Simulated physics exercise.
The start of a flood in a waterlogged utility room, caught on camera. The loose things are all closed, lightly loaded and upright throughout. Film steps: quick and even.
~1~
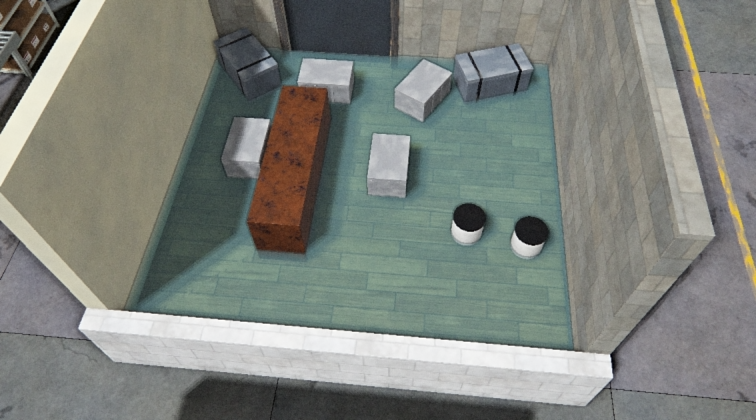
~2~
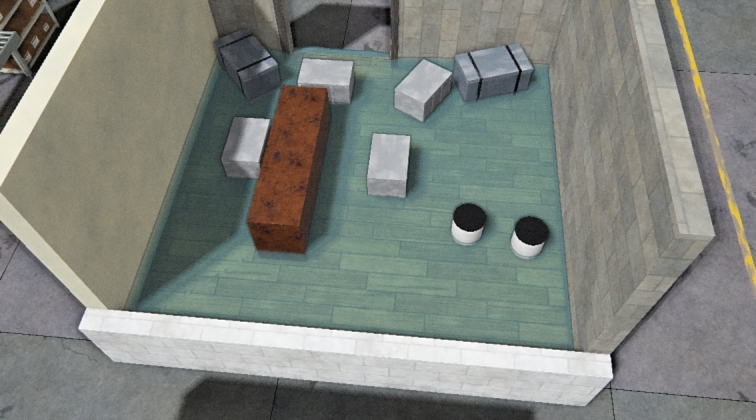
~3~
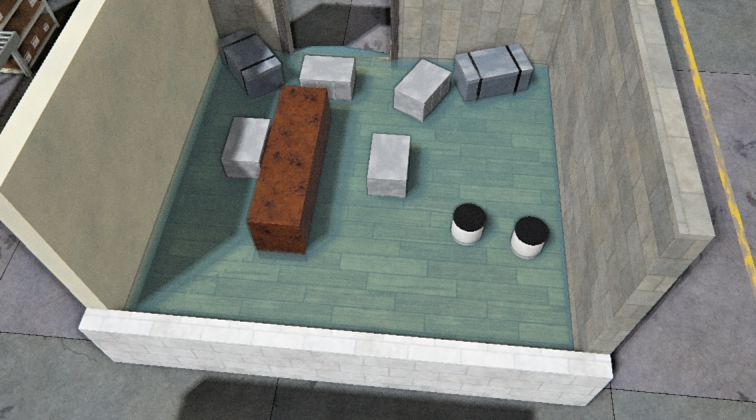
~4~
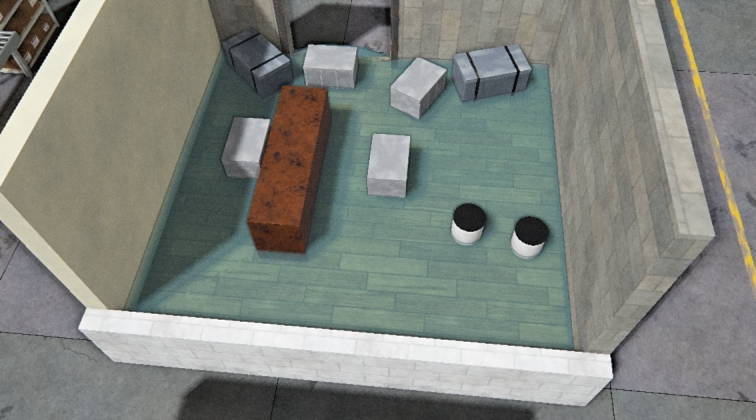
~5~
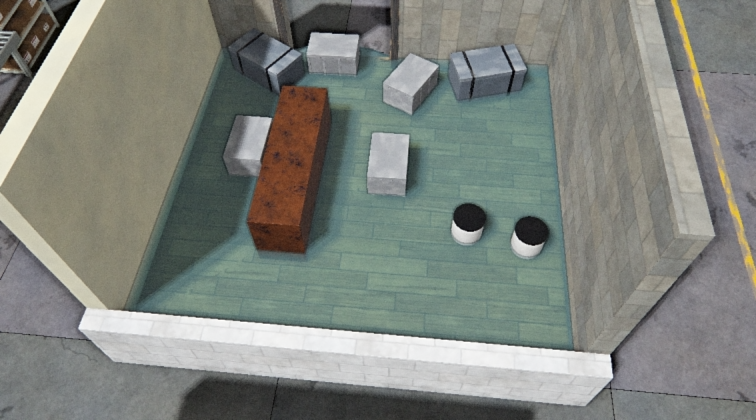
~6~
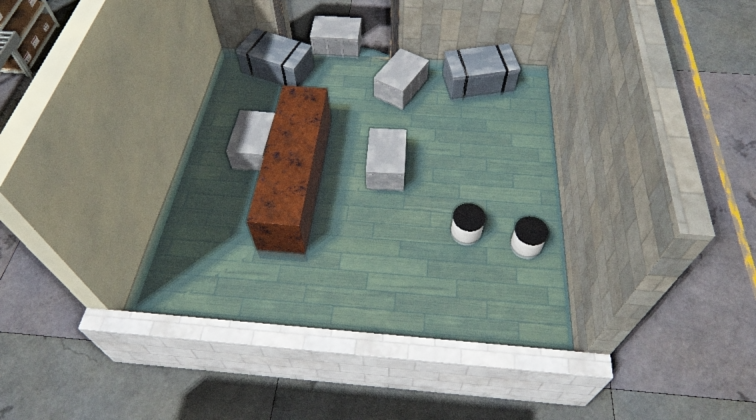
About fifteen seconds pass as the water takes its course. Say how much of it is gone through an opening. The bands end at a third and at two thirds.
My prediction is the high band.
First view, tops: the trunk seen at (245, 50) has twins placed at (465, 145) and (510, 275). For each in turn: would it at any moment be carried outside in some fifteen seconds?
Following the list, the first is escaping and the second is never leaving.
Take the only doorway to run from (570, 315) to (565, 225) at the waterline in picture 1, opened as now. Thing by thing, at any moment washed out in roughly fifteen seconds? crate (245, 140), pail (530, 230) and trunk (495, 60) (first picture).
Item one doesn't escape, item two gets away, item three doesn't escape.
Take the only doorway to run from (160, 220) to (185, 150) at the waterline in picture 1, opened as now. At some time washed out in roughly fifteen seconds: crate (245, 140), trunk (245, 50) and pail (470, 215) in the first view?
My answer, each in turn: Lost, not lost, not lost.
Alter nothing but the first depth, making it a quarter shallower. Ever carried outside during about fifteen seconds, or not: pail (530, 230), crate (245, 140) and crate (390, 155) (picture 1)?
Result per object, as listed: Retained / washed away / washed away.
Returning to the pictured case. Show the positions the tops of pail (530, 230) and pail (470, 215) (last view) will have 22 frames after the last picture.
I'd expect them close to (512, 180) and (439, 154).
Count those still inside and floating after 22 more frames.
By my count, 2.
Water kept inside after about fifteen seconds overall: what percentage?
I'd put it close to 50 percent.
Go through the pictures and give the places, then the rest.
A crate at (326, 71), afloat; a trunk at (245, 52), afloat; 0 of 8 have shifted, in the first frame.
A crate at (326, 72) floats; a trunk at (245, 52), afloat; 0 of 8 have shifted, in the second frame.
A crate at (327, 68) floats, close to its start; a trunk at (249, 52), afloat, close to its start; 1 of 8 have shifted, in the third frame.
A crate at (331, 57), afloat, a stride from its start; a trunk at (256, 51) floats, close to its start; 3 of 8 have shifted, in the fourth frame.
A crate at (333, 45), afloat, a stride from its start; a trunk at (265, 51), afloat, close to its start; 4 of 8 have shifted, in the fifth frame.
A crate at (336, 27) floats, a stride from its start; a trunk at (274, 48), afloat, a stride from its start; 6 of 8 have shifted, in the sixth frame.
A moment on, 1 of 8 are out; 7 afloat.
Next, 3 of 8 are out; 5 afloat.
Later, 6 of 8 are out; 2 afloat.
In the end, 6 of 8 are out; 2 afloat.
